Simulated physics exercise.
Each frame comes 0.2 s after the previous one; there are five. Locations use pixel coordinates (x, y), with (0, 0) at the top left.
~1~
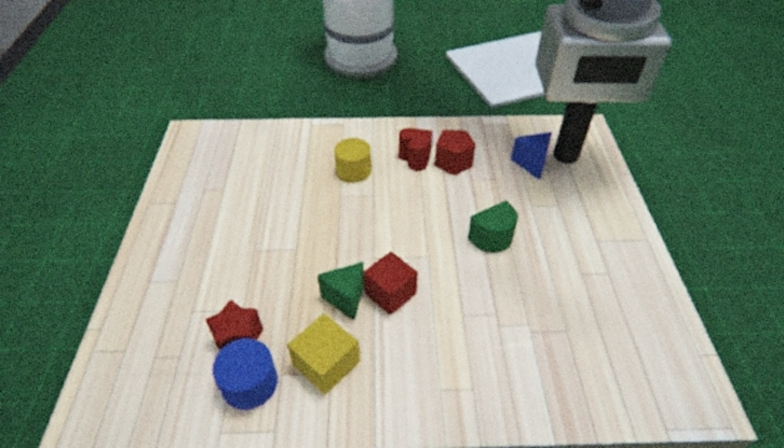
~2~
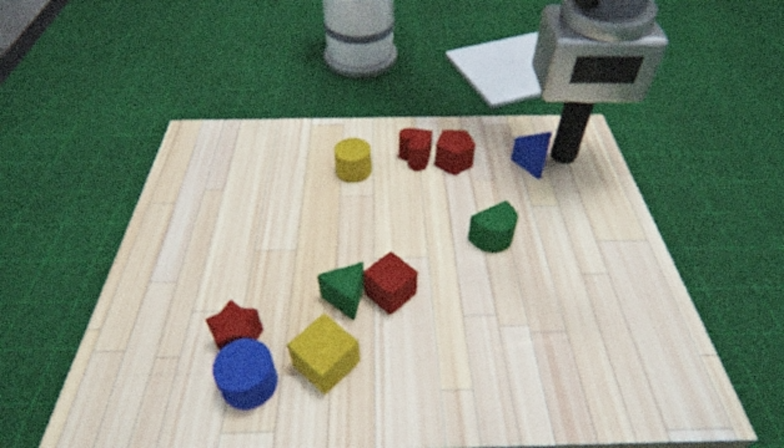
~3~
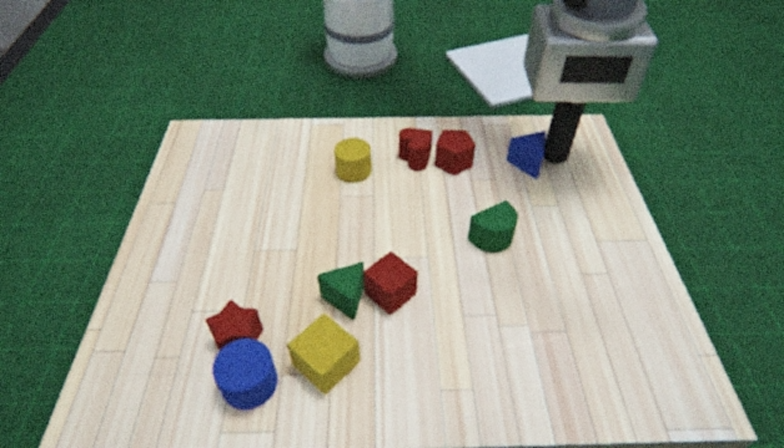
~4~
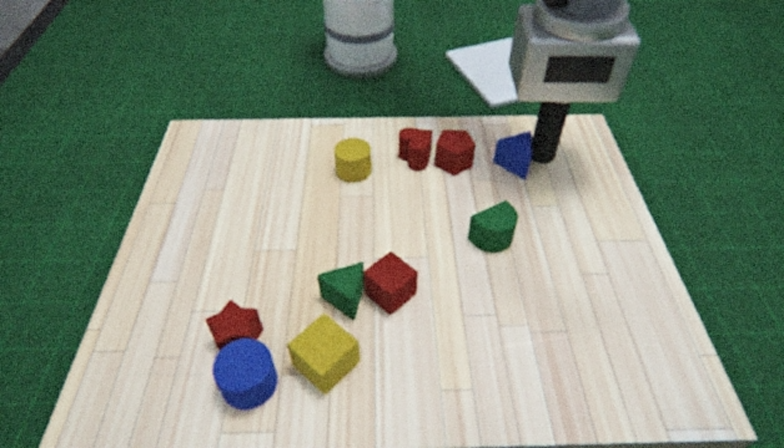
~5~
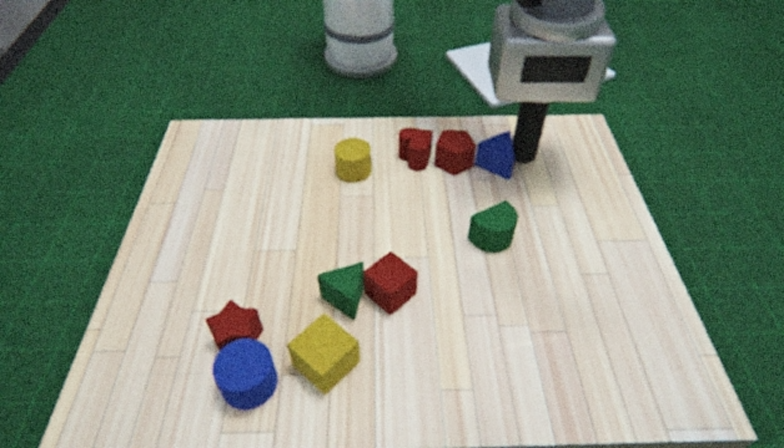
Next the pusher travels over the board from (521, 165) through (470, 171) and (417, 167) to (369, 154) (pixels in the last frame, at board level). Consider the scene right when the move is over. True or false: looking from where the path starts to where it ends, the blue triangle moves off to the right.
The statement is false.
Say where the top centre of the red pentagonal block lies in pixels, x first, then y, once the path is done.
In the picture, that point is around (376, 156).
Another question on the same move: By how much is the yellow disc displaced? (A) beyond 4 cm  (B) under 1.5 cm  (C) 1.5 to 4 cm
My answer is option C.
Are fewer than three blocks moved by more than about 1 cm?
Final answer: No.
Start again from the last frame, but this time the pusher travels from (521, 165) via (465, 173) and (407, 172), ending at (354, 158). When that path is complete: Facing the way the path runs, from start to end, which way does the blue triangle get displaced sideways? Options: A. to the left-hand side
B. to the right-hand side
The correct letter is A.
What follows on the original path. One third of the way, pusher at (471, 163); red heart at (397, 131), turned 20° clockwise; red pentagonal block at (421, 148), turned 70° clockwise; blue triangle at (453, 158), turned 35° anticlockwise.
Two thirds of the way, pusher at (418, 159); red heart at (390, 130), turned 50° clockwise; red pentagonal block at (390, 154), turned 70° clockwise; blue triangle at (437, 167), turned 65° anticlockwise.
At the end, pusher at (369, 146); yellow disc at (336, 151); red heart at (366, 115), turned 80° clockwise; red pentagonal block at (376, 156), turned 25° clockwise; blue triangle at (437, 167), turned 65° anticlockwise.
